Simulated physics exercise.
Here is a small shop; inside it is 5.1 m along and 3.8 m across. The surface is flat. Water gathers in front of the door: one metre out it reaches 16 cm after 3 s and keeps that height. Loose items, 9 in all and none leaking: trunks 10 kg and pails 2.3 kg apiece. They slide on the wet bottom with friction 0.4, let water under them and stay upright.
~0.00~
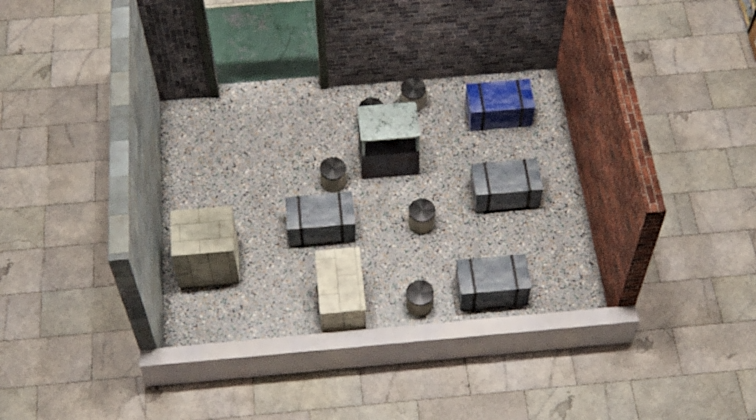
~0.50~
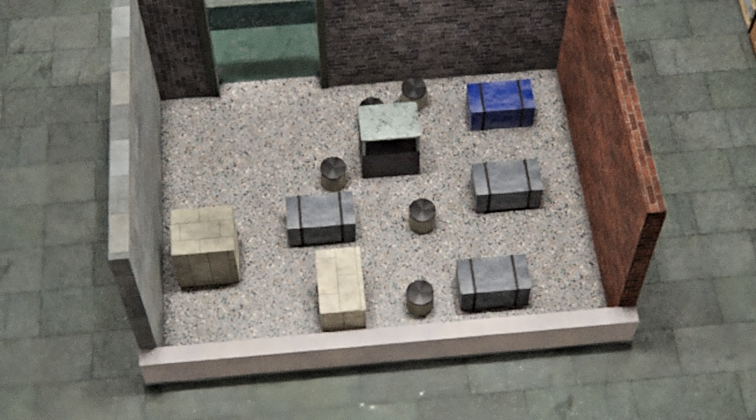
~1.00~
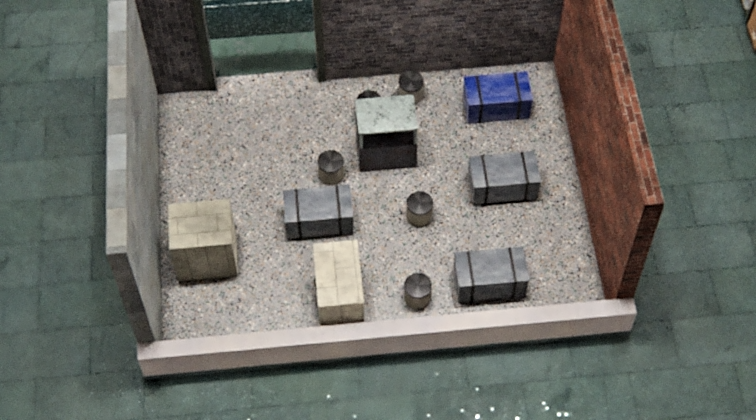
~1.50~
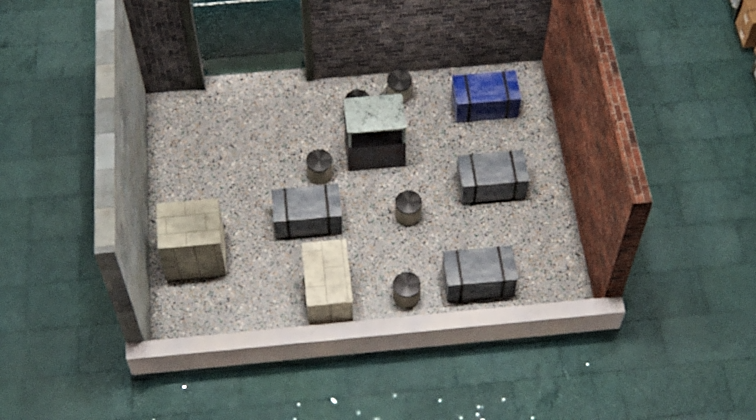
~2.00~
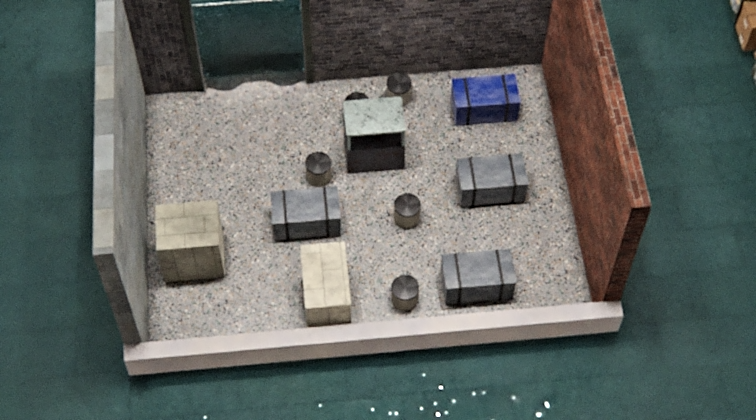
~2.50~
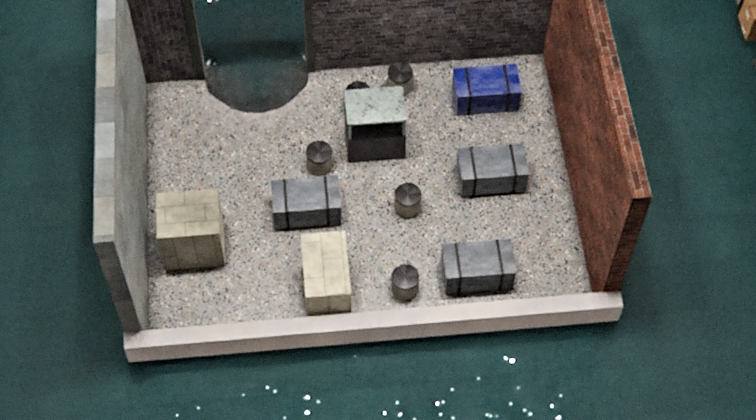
Dark green water spread over the paving around a small walled shop, and then a rounded patch of it crept in through the doorway at the back, while the trunks and pails inside stayed put.
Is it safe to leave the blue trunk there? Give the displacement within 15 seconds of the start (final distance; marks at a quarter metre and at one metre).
The blue trunk moves a short way.
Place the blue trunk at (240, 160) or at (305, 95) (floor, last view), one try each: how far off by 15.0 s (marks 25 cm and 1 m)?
In turn: It travels far; it travels far.
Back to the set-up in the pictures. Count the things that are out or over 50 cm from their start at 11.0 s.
By then 4.
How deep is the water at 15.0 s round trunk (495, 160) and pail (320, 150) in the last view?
Roughly 6 and 10 cm.
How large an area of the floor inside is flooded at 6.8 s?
Roughly 12.0 m2.
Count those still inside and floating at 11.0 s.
I count 4.
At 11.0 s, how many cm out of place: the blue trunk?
About 0 cm.
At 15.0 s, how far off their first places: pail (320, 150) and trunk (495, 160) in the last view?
In turn: 300 cm, 100 cm.
After 3.5 s the blue trunk is near (487, 80), 0.0 m from its start, aground; 0 afloat.
After 6.8 s the blue trunk is near (487, 80), 0.0 m from its start, aground; 2 afloat.
After 11.0 s the blue trunk is near (487, 80), 0.0 m from its start, aground; 4 afloat.
After 15.0 s the blue trunk is near (453, 53), 0.6 m from its start, afloat; 9 afloat.
